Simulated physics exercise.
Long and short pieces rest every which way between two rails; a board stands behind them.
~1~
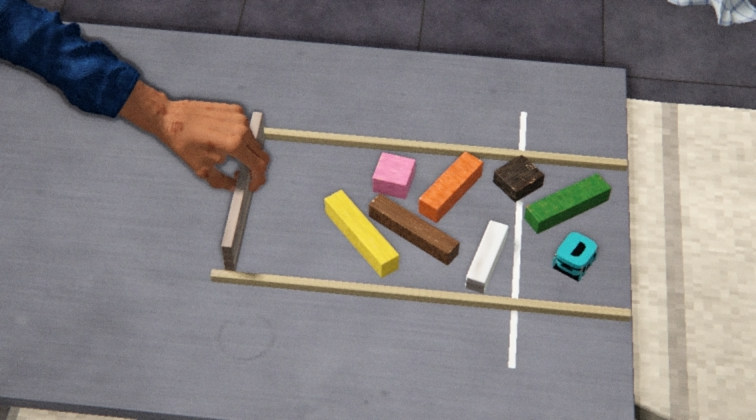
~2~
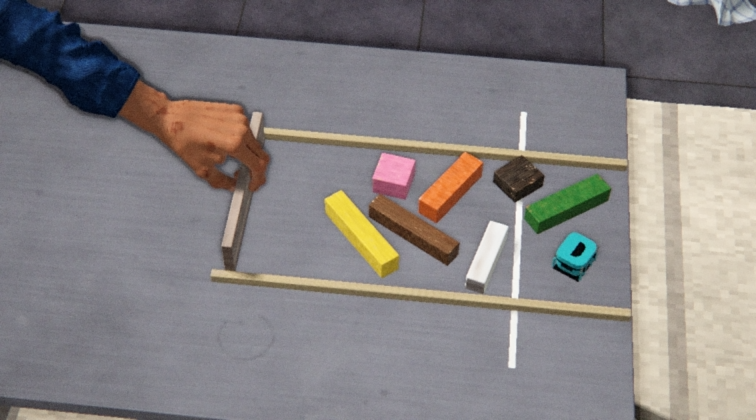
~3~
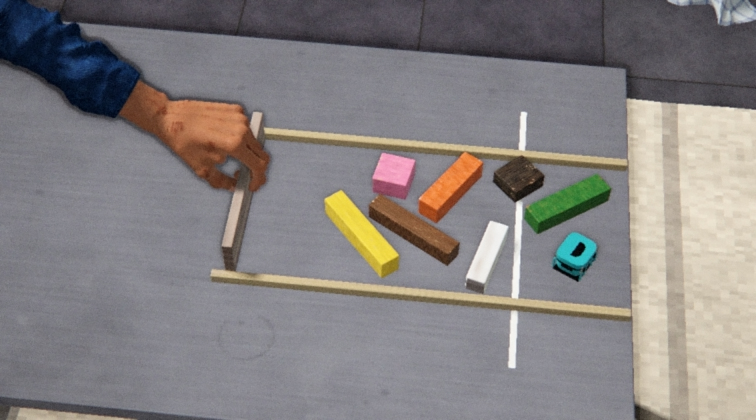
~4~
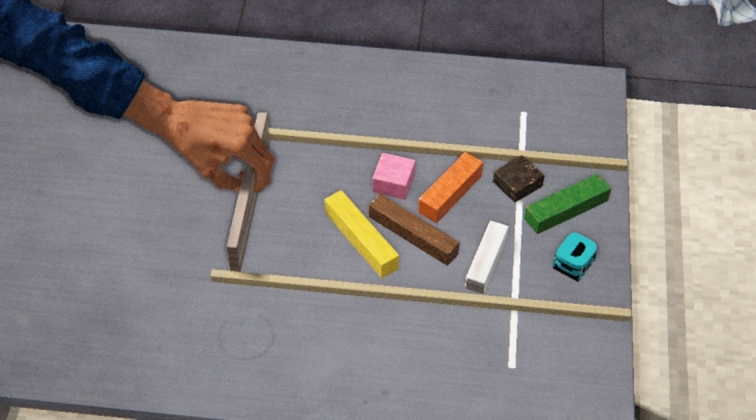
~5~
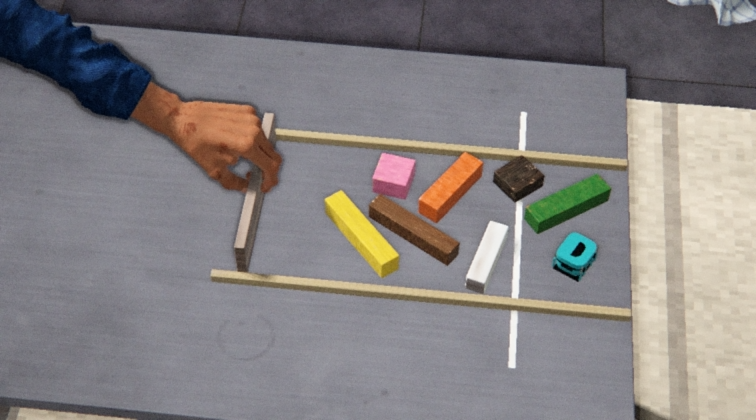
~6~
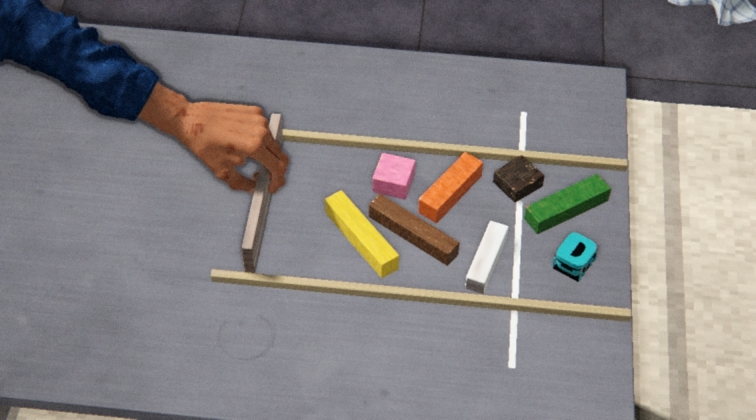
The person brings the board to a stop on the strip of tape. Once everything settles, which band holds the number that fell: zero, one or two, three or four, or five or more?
It is in the band zero.
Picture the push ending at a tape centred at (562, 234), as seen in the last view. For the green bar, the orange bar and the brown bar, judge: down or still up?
Here the green bar drops down while the orange bar remains in place and the brown bar remains in place.
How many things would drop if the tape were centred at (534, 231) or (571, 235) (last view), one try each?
So that's 1 for the first and 3 for the second.
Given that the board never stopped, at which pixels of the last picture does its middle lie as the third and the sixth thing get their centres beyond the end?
First around (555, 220), then around (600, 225).
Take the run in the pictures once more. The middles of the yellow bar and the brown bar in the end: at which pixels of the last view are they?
Same order as the question: First (528, 256), second (549, 238).
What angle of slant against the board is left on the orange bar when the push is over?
It measures close to 5 degrees.
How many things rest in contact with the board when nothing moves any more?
The figure is 2.
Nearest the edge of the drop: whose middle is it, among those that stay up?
Green bar.
Soon after, none off yet; turquoise case at rest near (575, 257); green bar at rest near (568, 204); black block at rest near (518, 179).
At rest, the number that fall off is zero.
